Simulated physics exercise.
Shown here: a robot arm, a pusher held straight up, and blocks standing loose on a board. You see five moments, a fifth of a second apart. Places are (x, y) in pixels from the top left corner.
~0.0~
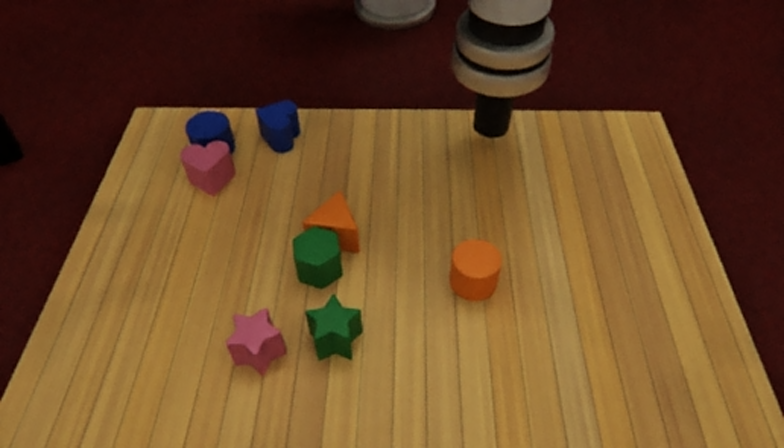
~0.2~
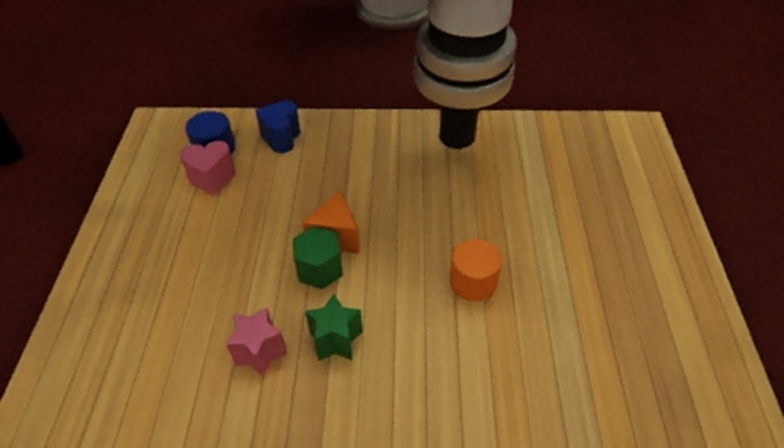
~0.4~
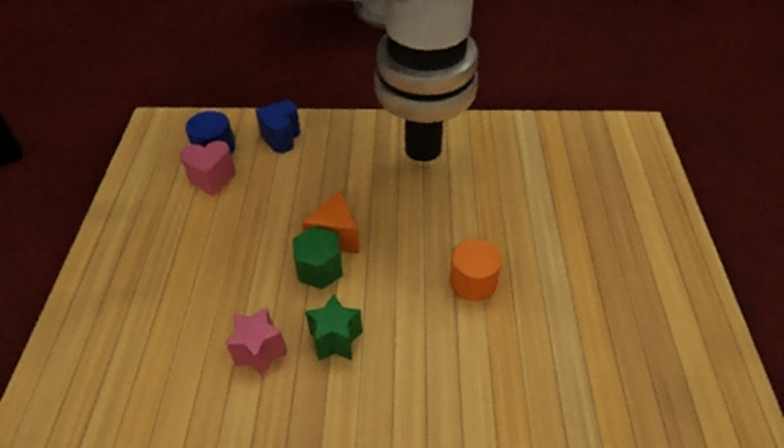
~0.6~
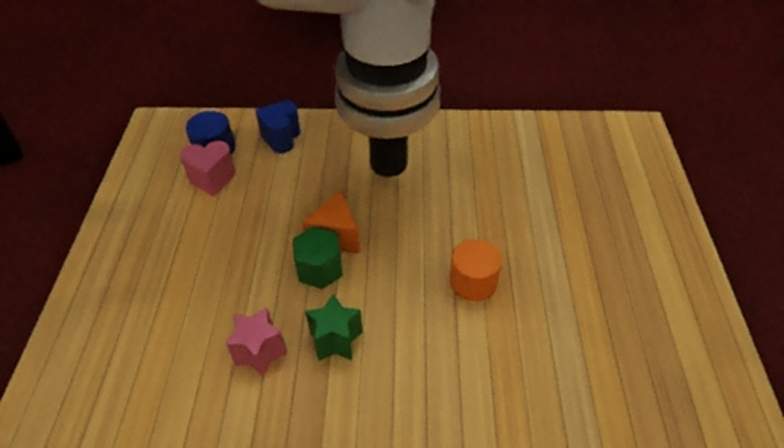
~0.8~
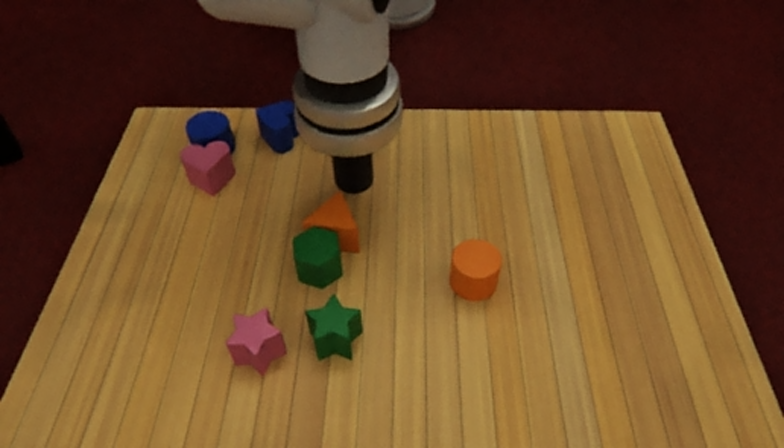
A robot arm swept its black-tipped pusher left and toward the viewer over a wooden board, nearing the orange triangular block beside the green hexagonal one, while all the scattered colorful blocks stayed still.
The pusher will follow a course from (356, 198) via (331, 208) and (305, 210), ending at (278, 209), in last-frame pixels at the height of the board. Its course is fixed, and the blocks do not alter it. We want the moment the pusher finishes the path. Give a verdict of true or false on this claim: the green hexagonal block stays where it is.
False - the claim does not hold.
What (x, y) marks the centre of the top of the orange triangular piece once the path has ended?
Answer: (308, 223).
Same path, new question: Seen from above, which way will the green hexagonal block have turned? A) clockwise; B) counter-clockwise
The correct letter is B.
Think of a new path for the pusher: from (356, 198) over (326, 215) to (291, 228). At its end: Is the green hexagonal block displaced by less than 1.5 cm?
No, it doesn't check out.
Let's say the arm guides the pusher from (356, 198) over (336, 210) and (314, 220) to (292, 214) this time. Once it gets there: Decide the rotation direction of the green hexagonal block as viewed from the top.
Twists anticlockwise.
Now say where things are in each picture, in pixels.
In the first picture, pusher tip at (491, 127); block tops, pink heart block at (204, 154); green hexagonal block at (316, 245); orange triangular piece at (333, 213).
In the second picture, pusher at (457, 137); blocks unchanged.
In the third picture, pusher at (423, 150); blocks unchanged.
In the fourth picture, pusher at (389, 164); blocks unchanged.
In the fifth picture, pusher at (354, 180); pink heart block at (204, 154); green hexagonal block at (316, 245); orange triangular piece at (333, 213).
On the path given first. Halfway along, pusher at (315, 193); green hexagonal block at (312, 257), turned 25° anticlockwise; orange triangular piece at (312, 224), turned 25° anticlockwise.
At the end, pusher at (274, 192); pink heart block in place; green hexagonal block at (312, 257), turned 25° anticlockwise; orange triangular piece at (308, 223), turned 35° anticlockwise.
